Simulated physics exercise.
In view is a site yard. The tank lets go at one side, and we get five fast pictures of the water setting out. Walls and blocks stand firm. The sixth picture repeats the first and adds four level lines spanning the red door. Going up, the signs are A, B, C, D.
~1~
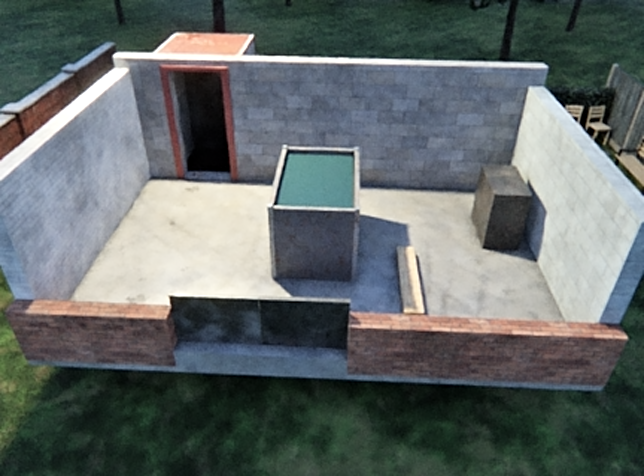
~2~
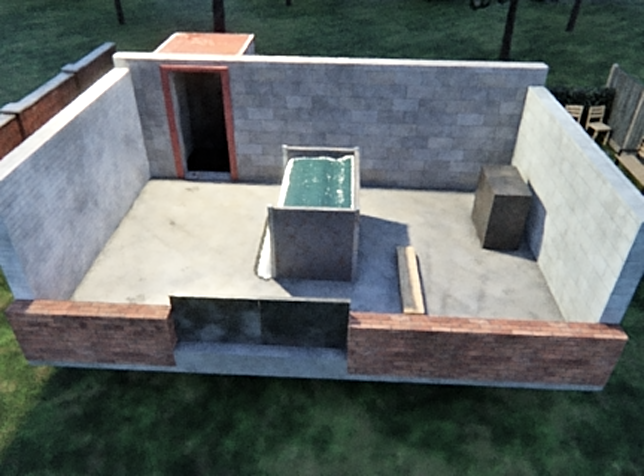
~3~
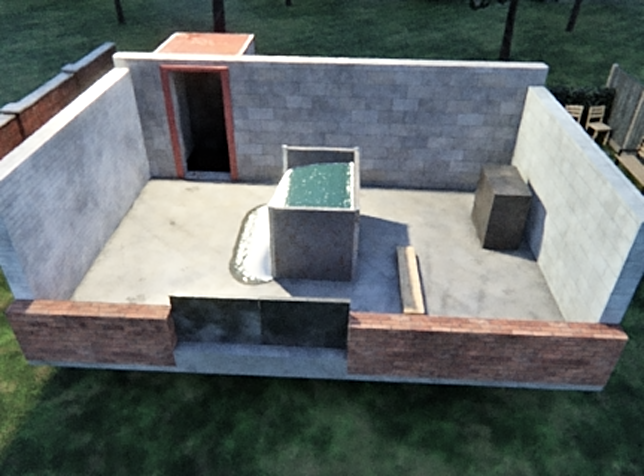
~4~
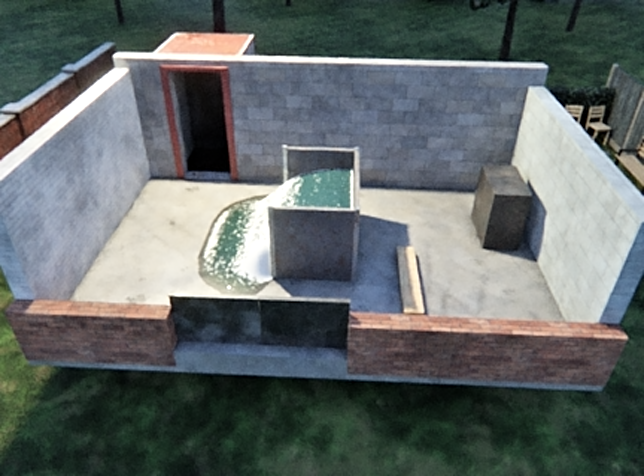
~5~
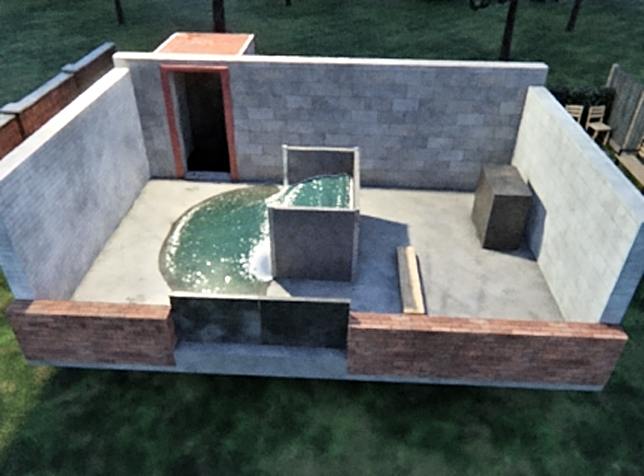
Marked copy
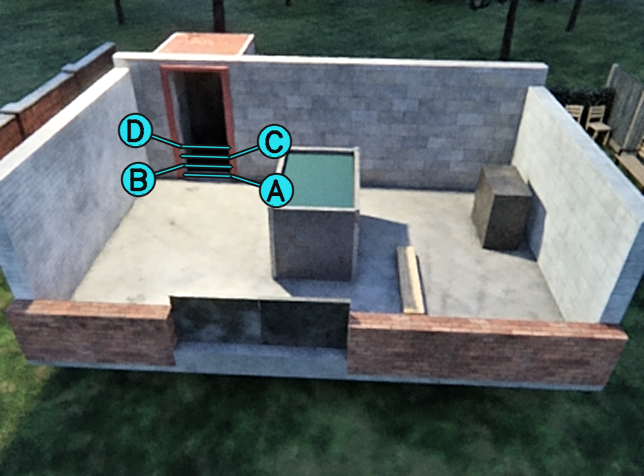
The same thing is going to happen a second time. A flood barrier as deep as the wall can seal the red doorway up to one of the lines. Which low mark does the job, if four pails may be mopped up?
Mark B just does it.
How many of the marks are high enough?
Three of the four.
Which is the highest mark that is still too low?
A it is.
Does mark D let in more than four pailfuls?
No.
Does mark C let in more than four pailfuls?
No.
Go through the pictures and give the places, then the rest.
Water in the tank at rest, its middle at (318, 181); foot of the red doorway at (208, 179); shut gate at (260, 306), in the first picture.
Front seen at (264, 274), 2 % of the ground wet, in the second picture.
Front seen at (246, 279), 5 % of the ground wet, in the third picture.
Front seen at (254, 199), 10 % of the ground wet, in the fourth picture.
Front seen at (169, 278), 19 % of the ground wet, in the fifth picture.
On the marked copy, A at (208, 175); B at (207, 166); C at (205, 156); D at (204, 147); from the bottom up A, B, C, D.
With A, about 13 bucketfuls get in.
With B, a splash gets over, under a bucket.
With C, nothing gets over.
With D, nothing gets over.
